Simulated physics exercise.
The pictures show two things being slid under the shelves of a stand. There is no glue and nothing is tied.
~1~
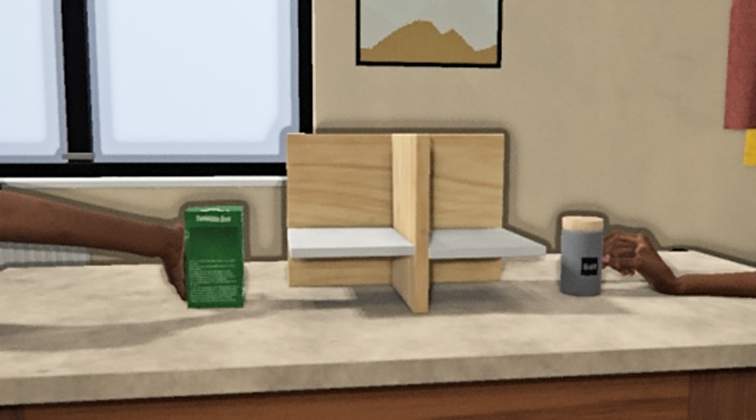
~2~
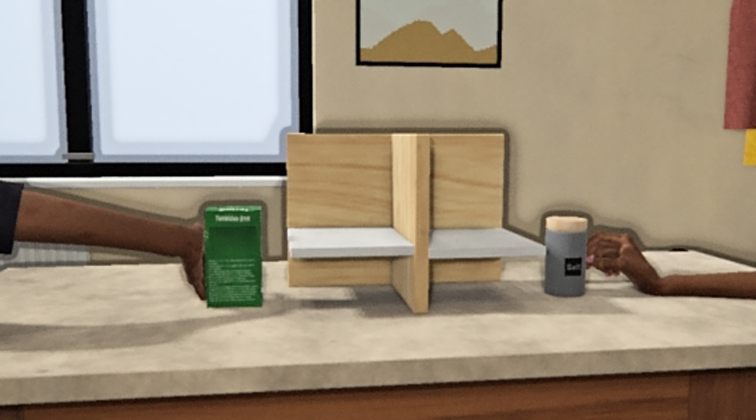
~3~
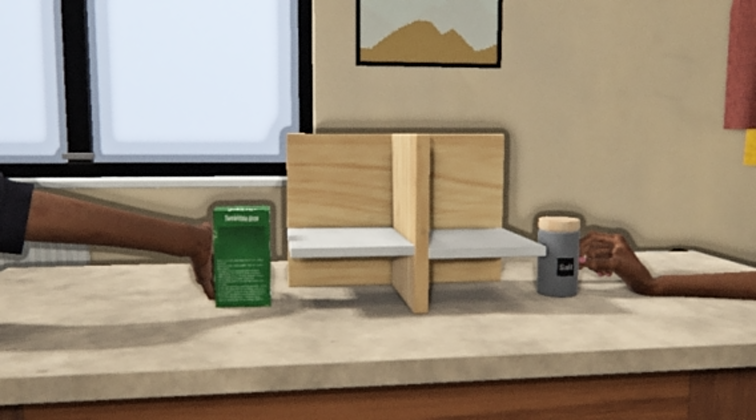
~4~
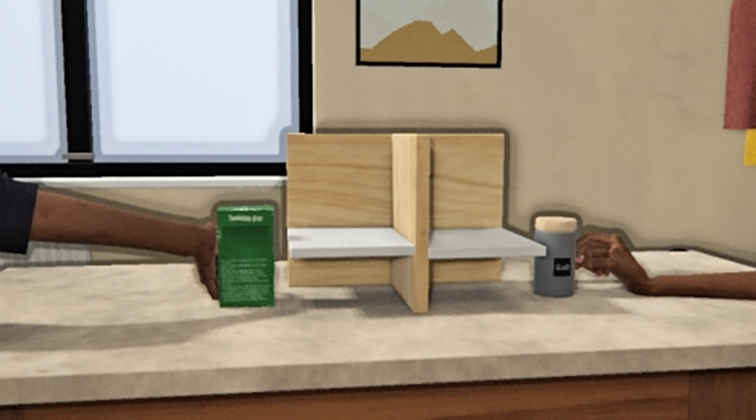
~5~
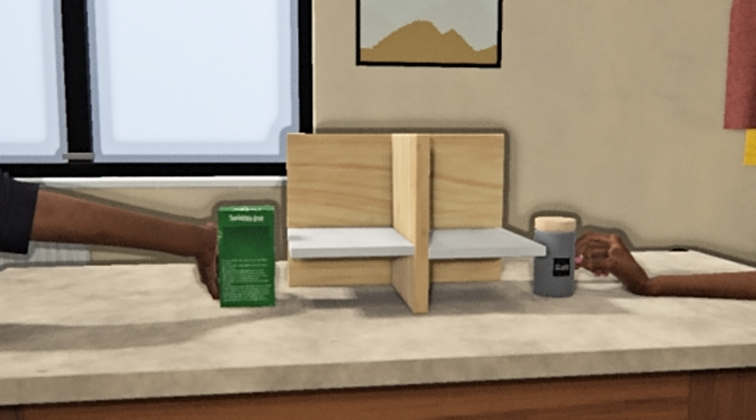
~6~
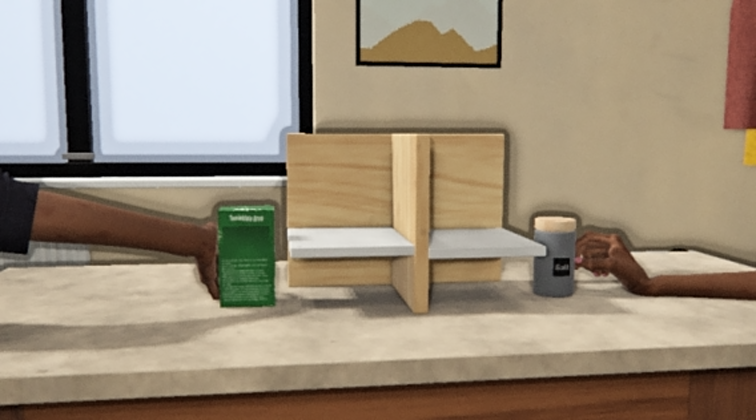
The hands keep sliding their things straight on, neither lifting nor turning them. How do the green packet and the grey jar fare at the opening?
In order: Green packet: Blocked. Grey jar: Blocked.
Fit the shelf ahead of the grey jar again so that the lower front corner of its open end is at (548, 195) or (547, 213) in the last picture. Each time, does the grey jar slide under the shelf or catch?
One after the other, it passes; it passes.
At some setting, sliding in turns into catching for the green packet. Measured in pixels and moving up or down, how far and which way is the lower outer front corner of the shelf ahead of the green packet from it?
Shift approx. 44 px, direction up.
Then, 0.22 s on from there, green packet sliding up to the opening near (257, 256); grey jar sliding up to the opening near (546, 257).
In the end, the green packet catches on the edge, near (262, 256); the grey jar catches on the edge, near (542, 257).
